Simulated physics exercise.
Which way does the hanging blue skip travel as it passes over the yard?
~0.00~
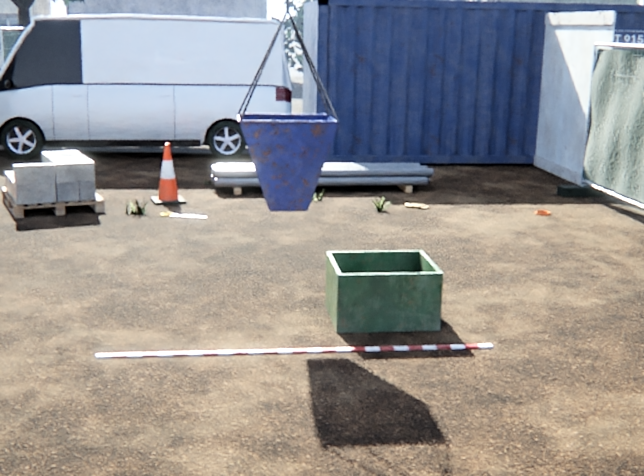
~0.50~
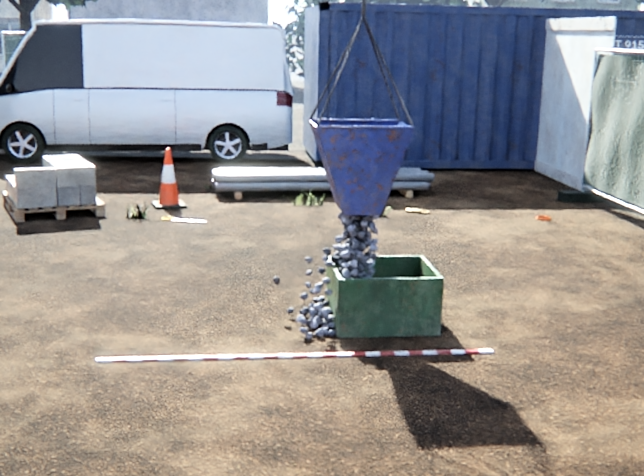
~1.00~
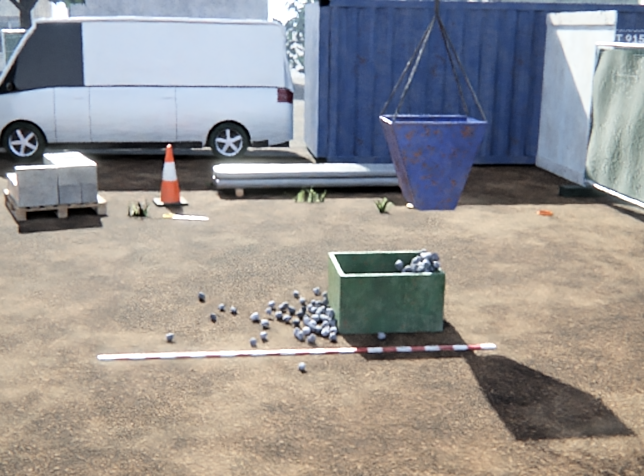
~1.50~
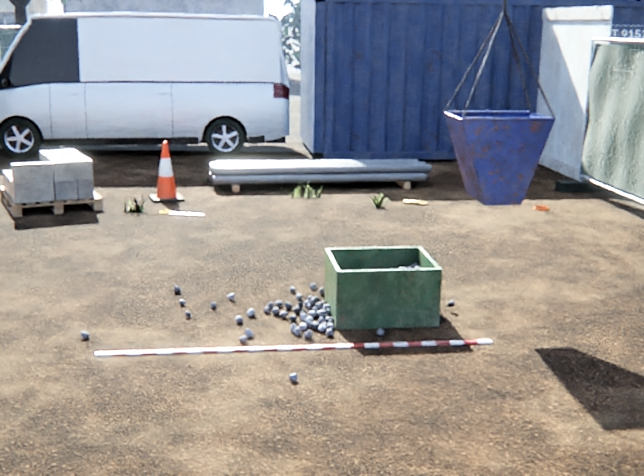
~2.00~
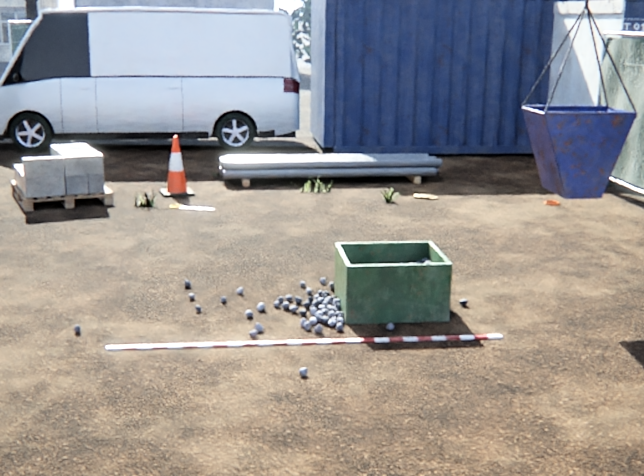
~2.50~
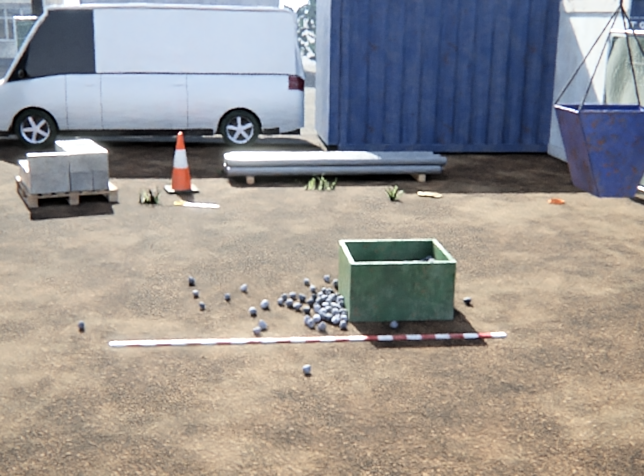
The blue skip travels to the right, passing over the green bin and carrying on towards the right edge of the view.
